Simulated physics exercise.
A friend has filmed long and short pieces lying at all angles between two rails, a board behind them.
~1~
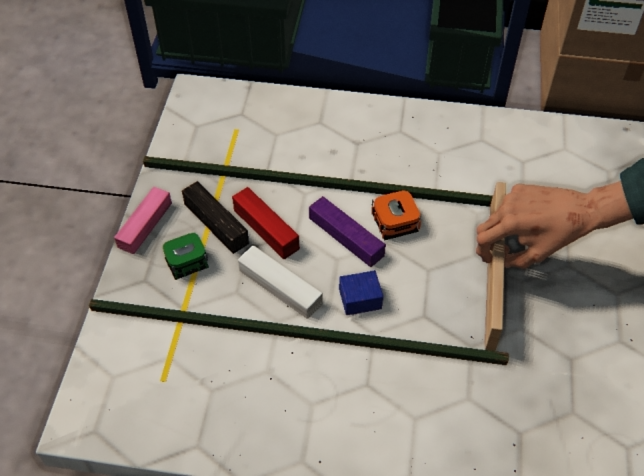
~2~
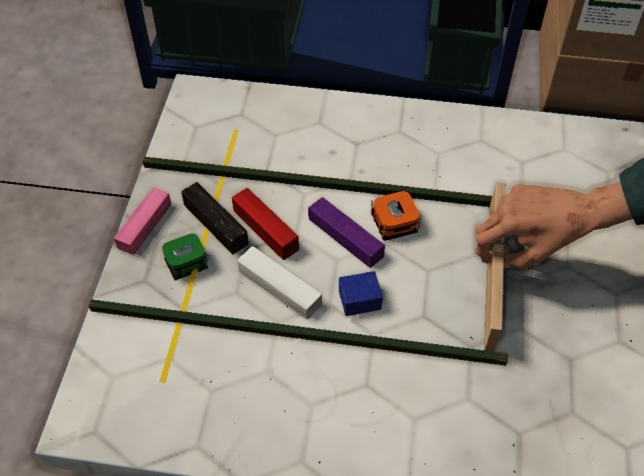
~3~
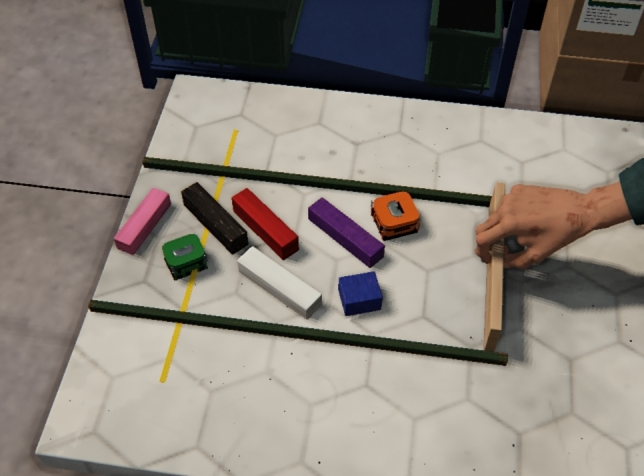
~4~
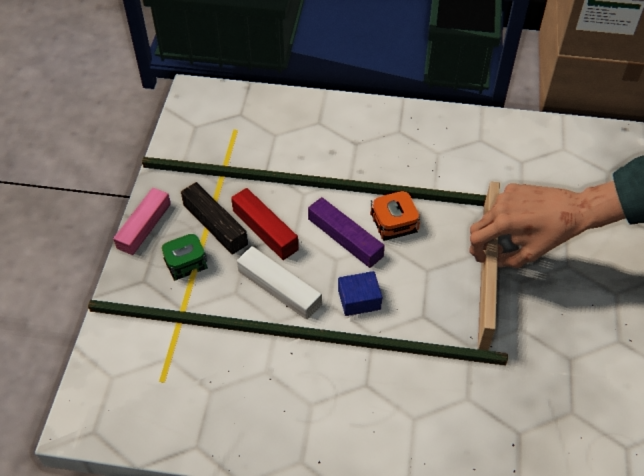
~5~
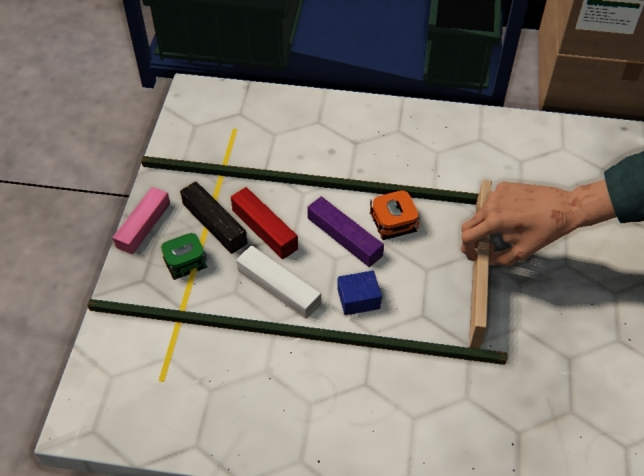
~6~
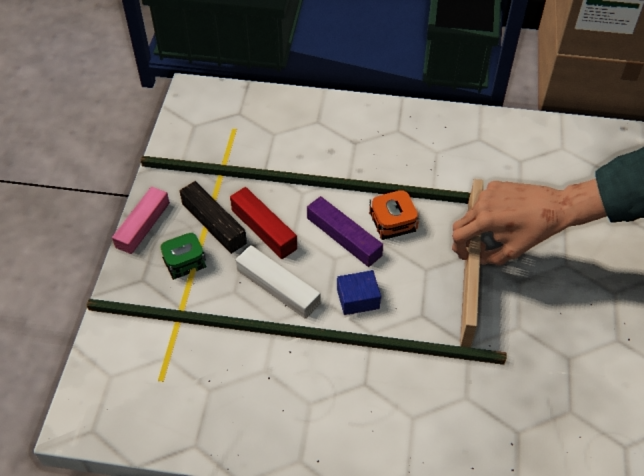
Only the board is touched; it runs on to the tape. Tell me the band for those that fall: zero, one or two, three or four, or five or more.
In the end the number that fall off is one or two.
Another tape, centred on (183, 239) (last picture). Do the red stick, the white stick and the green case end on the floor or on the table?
The red stick holds on; the white stick is kept; the green case comes down.
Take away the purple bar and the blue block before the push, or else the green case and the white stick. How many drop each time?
1 in the first case, 1 in the second.
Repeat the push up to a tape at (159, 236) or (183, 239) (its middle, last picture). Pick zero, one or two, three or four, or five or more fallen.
Taking them in turn, five or over; 3 or 4.
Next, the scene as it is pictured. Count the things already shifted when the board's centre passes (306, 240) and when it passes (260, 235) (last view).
6 and 8.
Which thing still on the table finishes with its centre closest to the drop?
The green case ends nearest.
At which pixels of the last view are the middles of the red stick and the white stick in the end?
Near (154, 215) and (137, 264).
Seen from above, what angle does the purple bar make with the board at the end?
About 40°.
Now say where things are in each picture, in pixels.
The first picture shows pink stick (144, 220); green case (185, 256); black bar (215, 217); board (496, 264); tape (204, 241).
The second picture shows green case (185, 257); red stick (265, 223).
The third picture shows black bar (214, 218); purple bar (346, 232).
The fourth picture shows pink stick (143, 221); white stick (279, 282).
The fifth picture shows green case (184, 256); board (481, 262).
The sixth picture shows pink stick (142, 220); green case (183, 256); black bar (213, 217); board (472, 260); tape (202, 241).
A little later, none off yet; pink stick at rest near (142, 220); green case at rest near (183, 256); black bar at rest near (213, 217).
Next, none off yet; pink stick at rest near (142, 220); green case moving near (178, 257); black bar shifted a little near (198, 209).
When it is over, the number that fall off is one or two; down, black bar and pink stick.
